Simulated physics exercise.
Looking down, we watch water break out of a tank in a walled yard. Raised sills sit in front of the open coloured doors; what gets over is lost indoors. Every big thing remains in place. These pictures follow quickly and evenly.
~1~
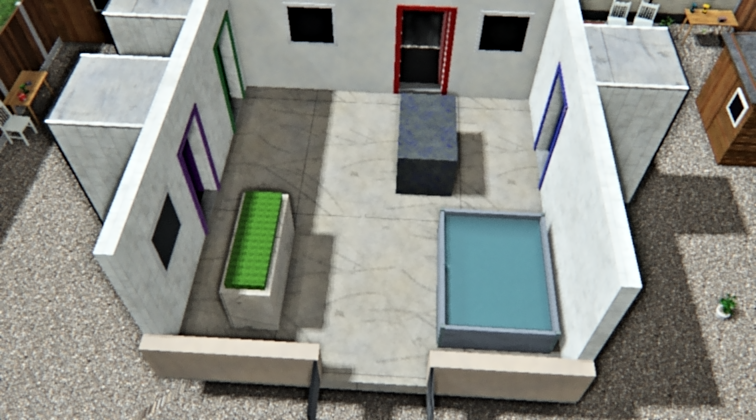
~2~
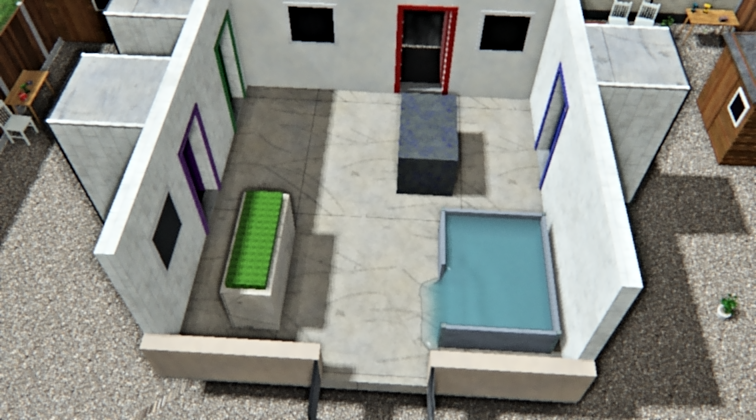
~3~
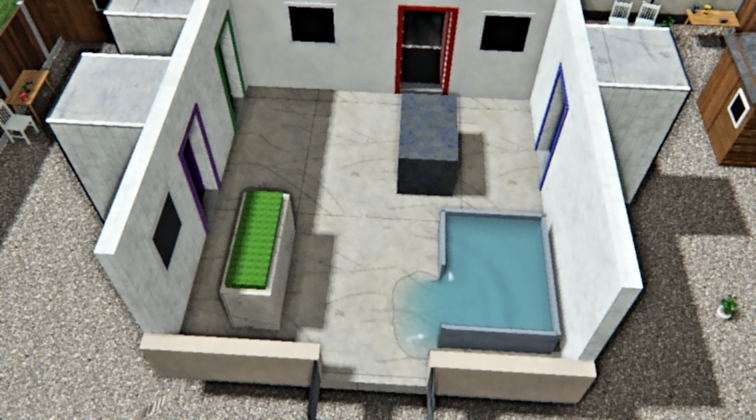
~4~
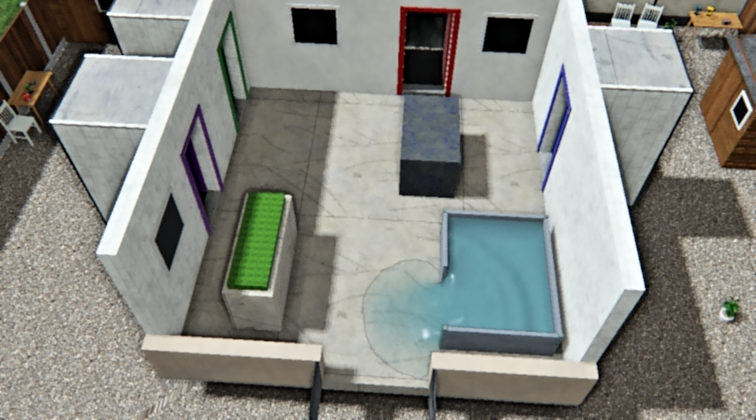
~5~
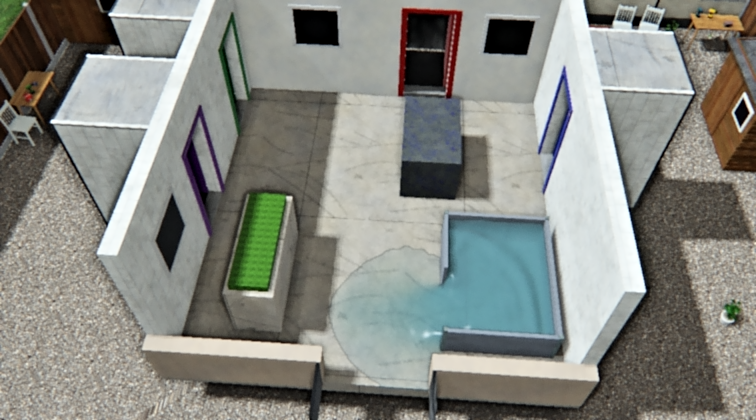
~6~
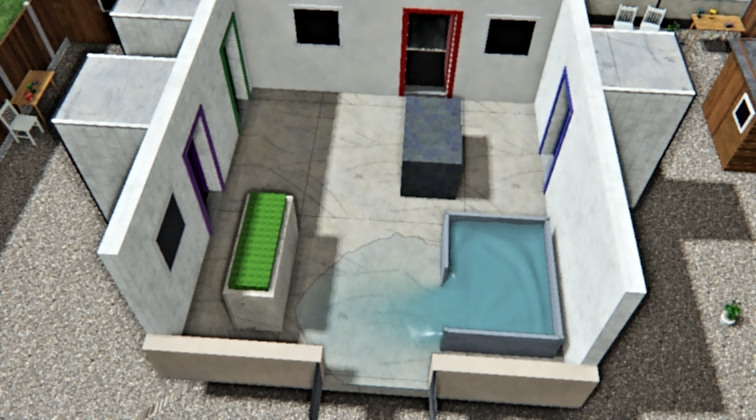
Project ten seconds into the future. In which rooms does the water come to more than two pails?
Behind the red door, two pails or fewer; behind the green door, more than two pails; behind the purple door, two pails or fewer; behind the blue door, two pails or fewer.
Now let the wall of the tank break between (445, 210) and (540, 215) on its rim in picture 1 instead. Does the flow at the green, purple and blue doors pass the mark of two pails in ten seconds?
Taking them in turn, the green door overshoots, the purple door overshoots, and the blue door overshoots.
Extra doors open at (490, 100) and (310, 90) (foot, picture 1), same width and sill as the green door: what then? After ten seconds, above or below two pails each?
Falls short, then goes past it.
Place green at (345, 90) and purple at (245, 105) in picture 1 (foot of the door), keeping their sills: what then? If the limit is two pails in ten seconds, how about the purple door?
The purple one goes past it.
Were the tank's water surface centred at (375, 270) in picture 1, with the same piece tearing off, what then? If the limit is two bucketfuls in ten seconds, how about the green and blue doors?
Green: Over the limit; blue: Within the limit.
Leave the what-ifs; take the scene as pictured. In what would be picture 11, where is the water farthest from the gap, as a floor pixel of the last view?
The farthest wet spot is near (200, 358).
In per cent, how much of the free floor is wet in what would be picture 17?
Near 25 in a hundred.
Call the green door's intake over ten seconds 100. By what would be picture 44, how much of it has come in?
I make it 10 per cent.
A moment on, water covers 20 % of the floor; the red door not reached, the green door not reached, the purple door not reached, the blue door not reached.
Next, water covers 25 % of the floor; the red door not reached, the green door not reached, the purple door not reached, the blue door not reached.
Then, water covers 55 % of the floor; the red door not reached, the green door wet at the sill, nothing in, the purple door wet at the sill, nothing in, the blue door not reached.
Later, water covers 70 % of the floor; the red door wet at the sill, nothing in, the green door under two buckets in, the purple door wet at the sill, nothing in, the blue door not reached.
In the end, water covers 85 % of the floor; the red door wet at the sill, nothing in, the green door over two buckets in, the purple door under two buckets in, the blue door wet at the sill, nothing in.
